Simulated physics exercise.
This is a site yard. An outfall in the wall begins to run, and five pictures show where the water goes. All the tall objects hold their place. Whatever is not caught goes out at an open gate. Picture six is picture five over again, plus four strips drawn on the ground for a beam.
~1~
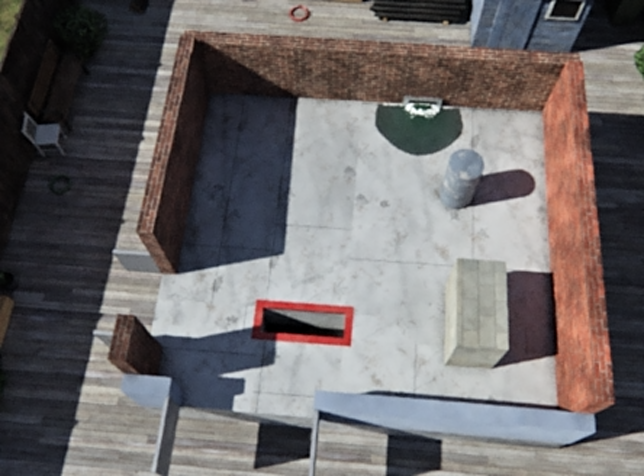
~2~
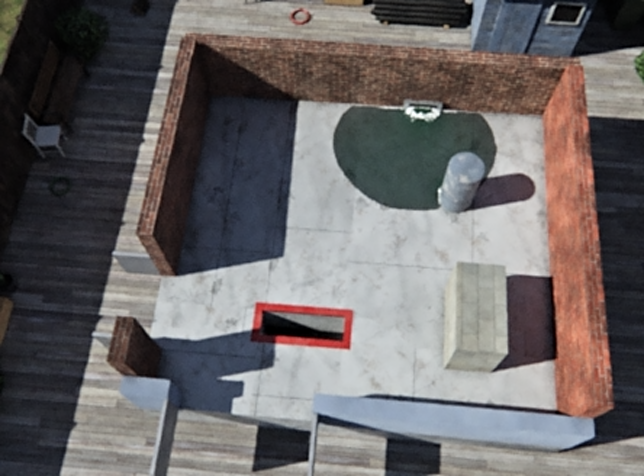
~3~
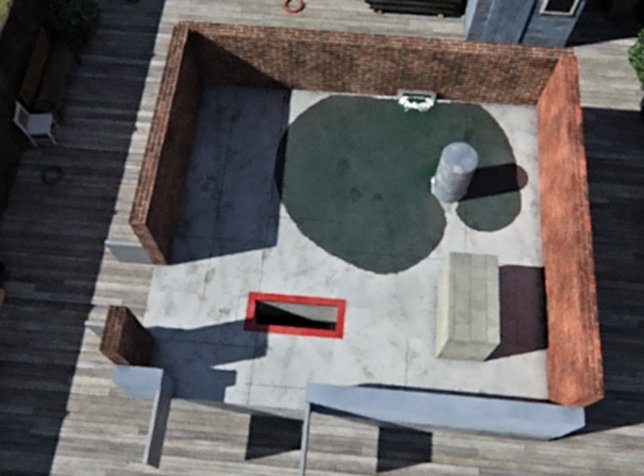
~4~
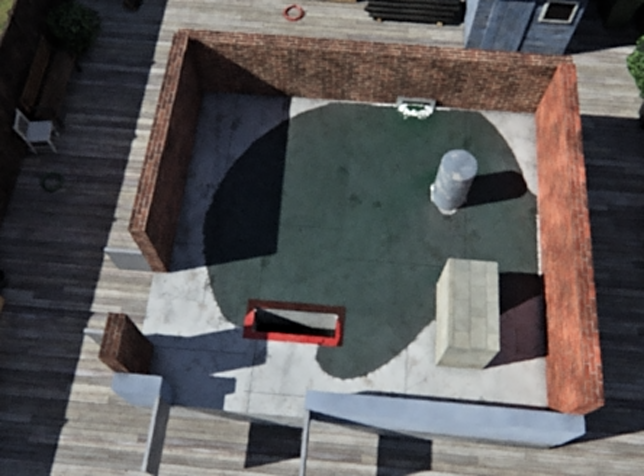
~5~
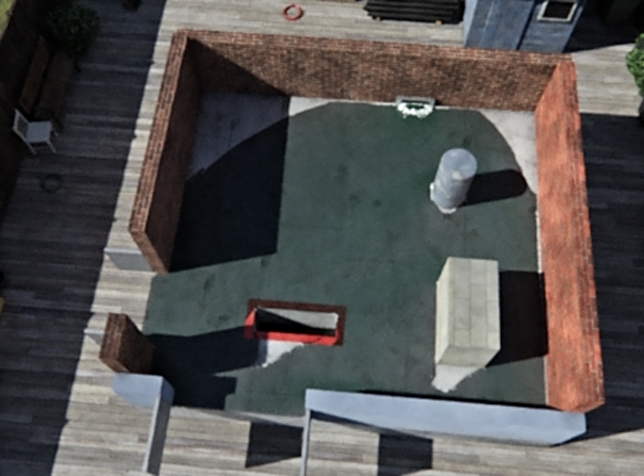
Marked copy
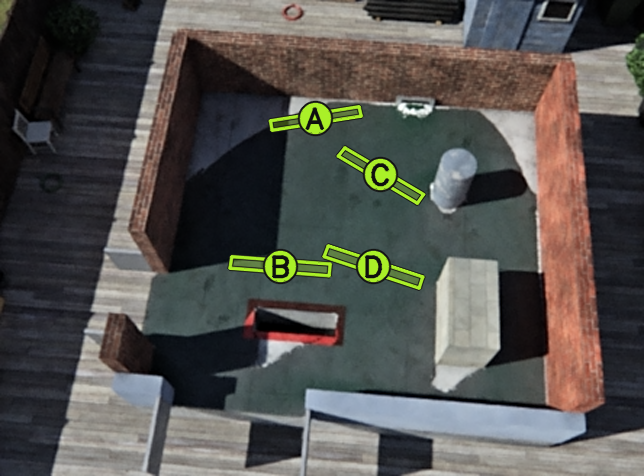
Dark green water spreading from a wall outfall across a pale walled yard, surrounding a cylinder, a block and a red-rimmed gully.
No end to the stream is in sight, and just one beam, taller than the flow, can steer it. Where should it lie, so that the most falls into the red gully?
A.
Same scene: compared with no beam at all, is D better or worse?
Worse.
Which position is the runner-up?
That is position B.
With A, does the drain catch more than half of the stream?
No, it does not.
On the marked copy, A from (271, 125) to (360, 111); B from (230, 262) to (329, 269); C from (341, 151) to (420, 198); D from (326, 251) to (420, 282).
Choosing A, about 39 % of the stream runs into the red gully, about 61 % out by the gates.
Choosing B, about 24 % of the stream runs into the red gully, about 76 % out by the gates.
Choosing C, about 15 % of the stream runs into the red gully, about 85 % out by the gates.
Choosing D, about 11 % of the stream runs into the red gully, about 89 % out by the gates.
